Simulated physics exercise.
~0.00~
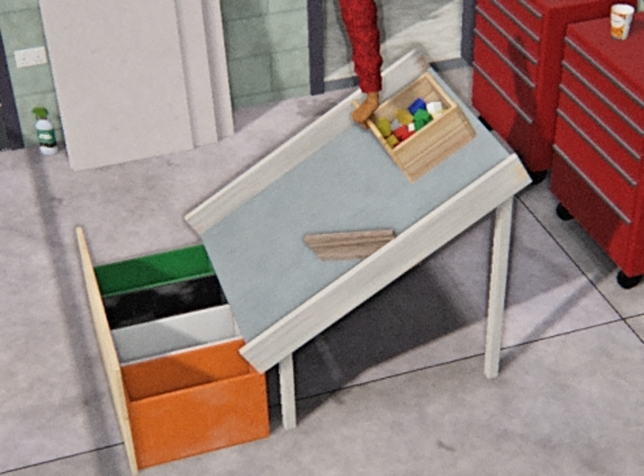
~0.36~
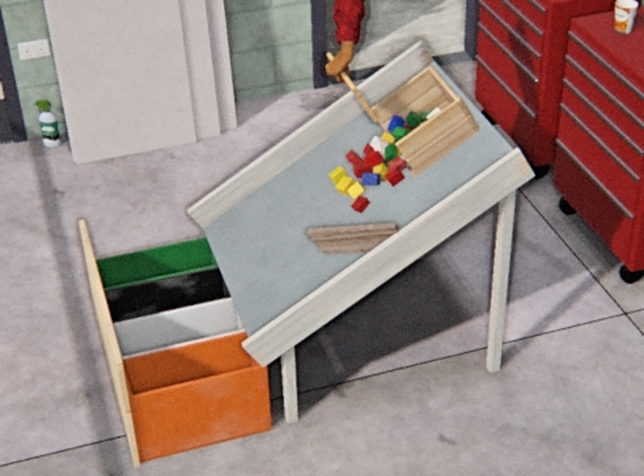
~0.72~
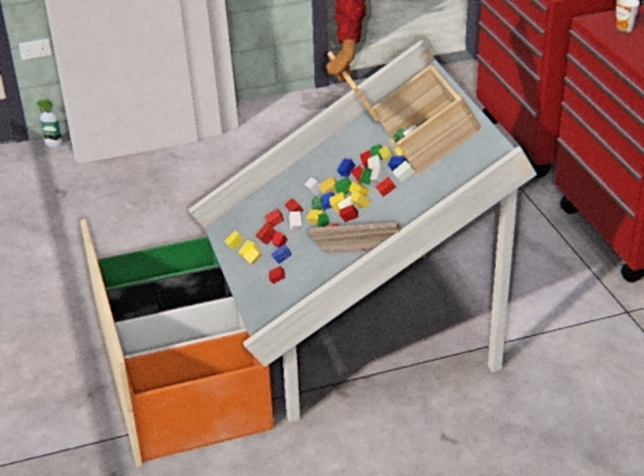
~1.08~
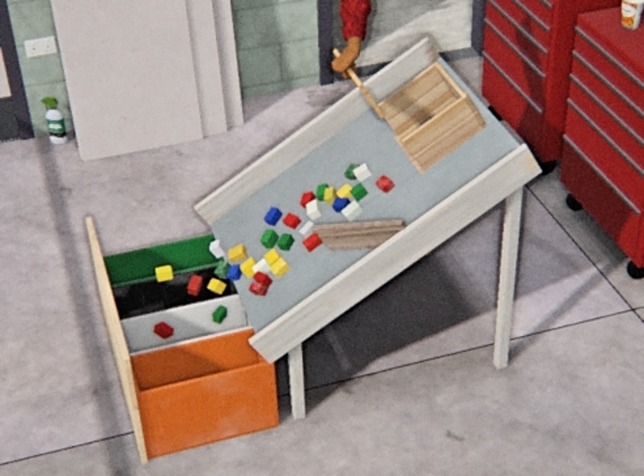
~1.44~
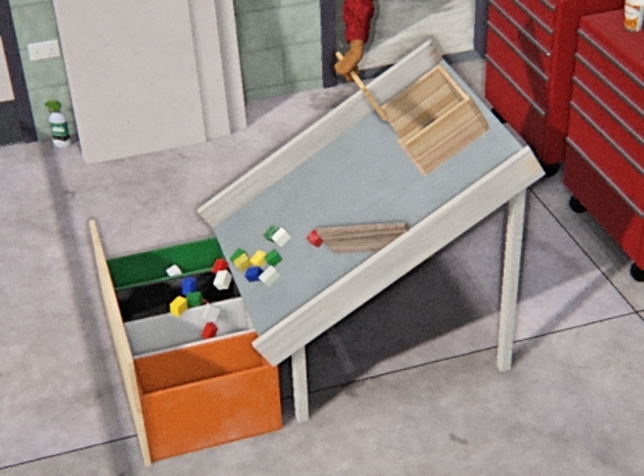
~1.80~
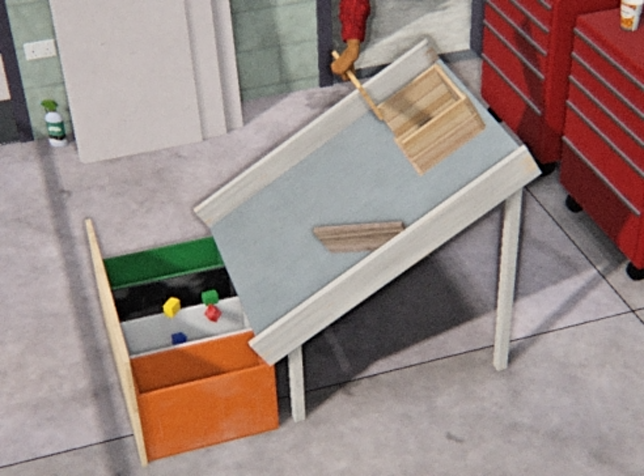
Colourful toy bricks slide from a wooden pen down a sloping table into the bins below.
